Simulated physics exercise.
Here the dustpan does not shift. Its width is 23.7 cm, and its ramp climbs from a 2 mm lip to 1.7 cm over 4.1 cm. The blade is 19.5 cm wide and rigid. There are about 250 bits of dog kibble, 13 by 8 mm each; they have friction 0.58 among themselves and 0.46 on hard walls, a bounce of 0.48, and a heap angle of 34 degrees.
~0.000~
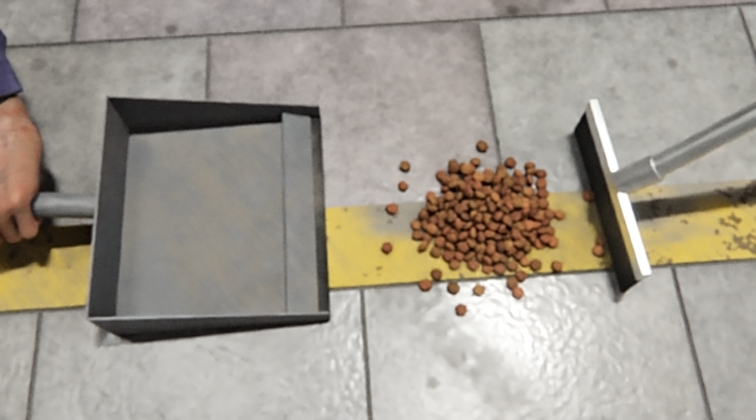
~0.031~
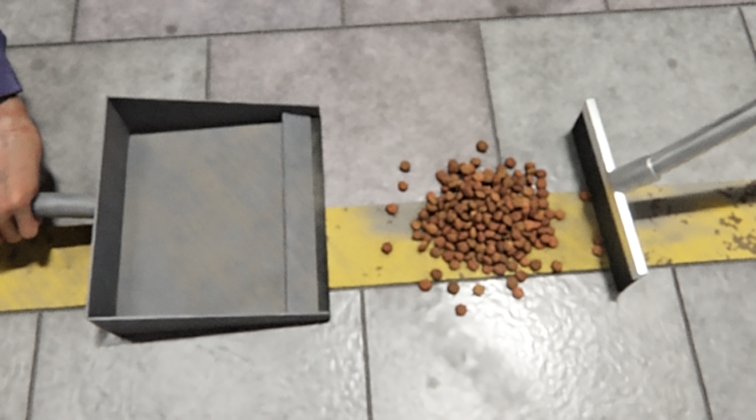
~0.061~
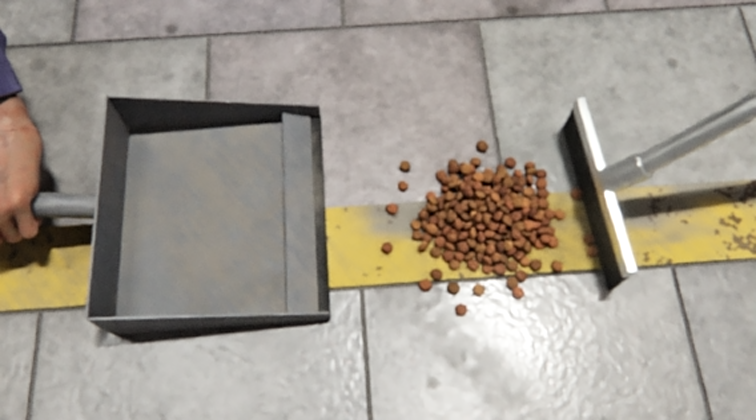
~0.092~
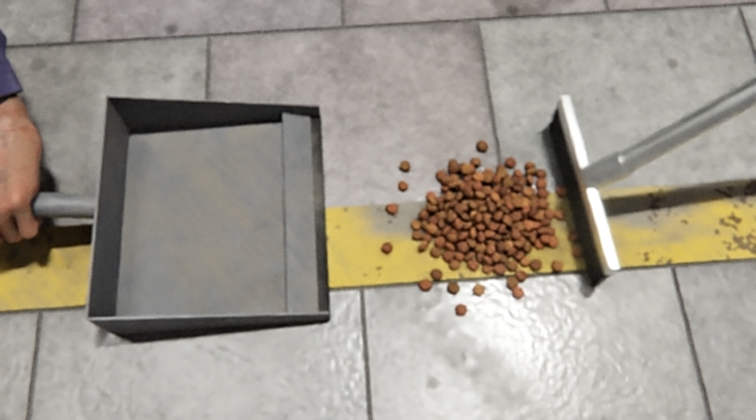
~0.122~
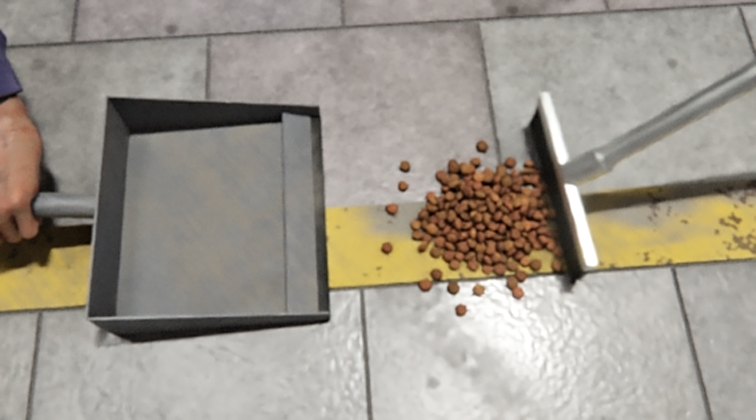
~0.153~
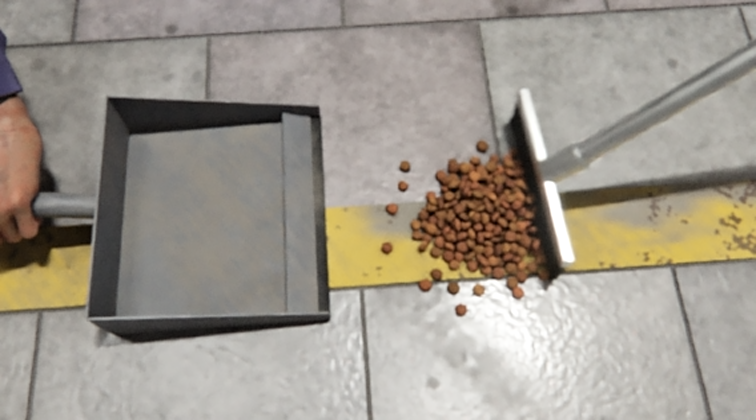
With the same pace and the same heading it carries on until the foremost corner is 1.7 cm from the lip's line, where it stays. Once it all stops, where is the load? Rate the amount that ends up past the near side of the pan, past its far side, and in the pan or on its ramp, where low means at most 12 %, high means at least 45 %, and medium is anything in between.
Near side - low, far side - low, pan - medium.
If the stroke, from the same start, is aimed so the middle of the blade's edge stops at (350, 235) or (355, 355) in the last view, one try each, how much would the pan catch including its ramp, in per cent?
First try around 55 %, second try around 20 %.
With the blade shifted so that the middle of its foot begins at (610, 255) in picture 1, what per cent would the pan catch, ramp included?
Roughly 45 percent, ramp included.
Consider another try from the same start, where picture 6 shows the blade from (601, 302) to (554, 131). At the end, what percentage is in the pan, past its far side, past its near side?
Final per cent - pan 15, far 0, near 30.
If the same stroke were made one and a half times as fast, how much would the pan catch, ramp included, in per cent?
In that case close to 55 per cent.
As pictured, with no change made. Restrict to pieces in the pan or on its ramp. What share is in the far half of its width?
Around 70 in a hundred.
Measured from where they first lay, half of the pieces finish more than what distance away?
I'd say close to 18 cm.
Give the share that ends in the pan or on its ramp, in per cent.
Close to 35 in a hundred end up there.
Then, at 0.31 s, middle of the blade 12 cm from the lip; 0 % over the lip, far side 0 %, near side 0 %.
Then, at 0.41 s, middle of the blade 5 cm from the lip; 5 % over the lip, far side 0 %, near side 0 %.
After 0.65 s, middle of the blade 2 cm from the lip; 35 % over the lip, far side 0 %, near side 5 %.
In the end, at 1.2 s, near side 5 %, far side 0 %, pan 35 %, in front of the lip or behind the blade 60 %.
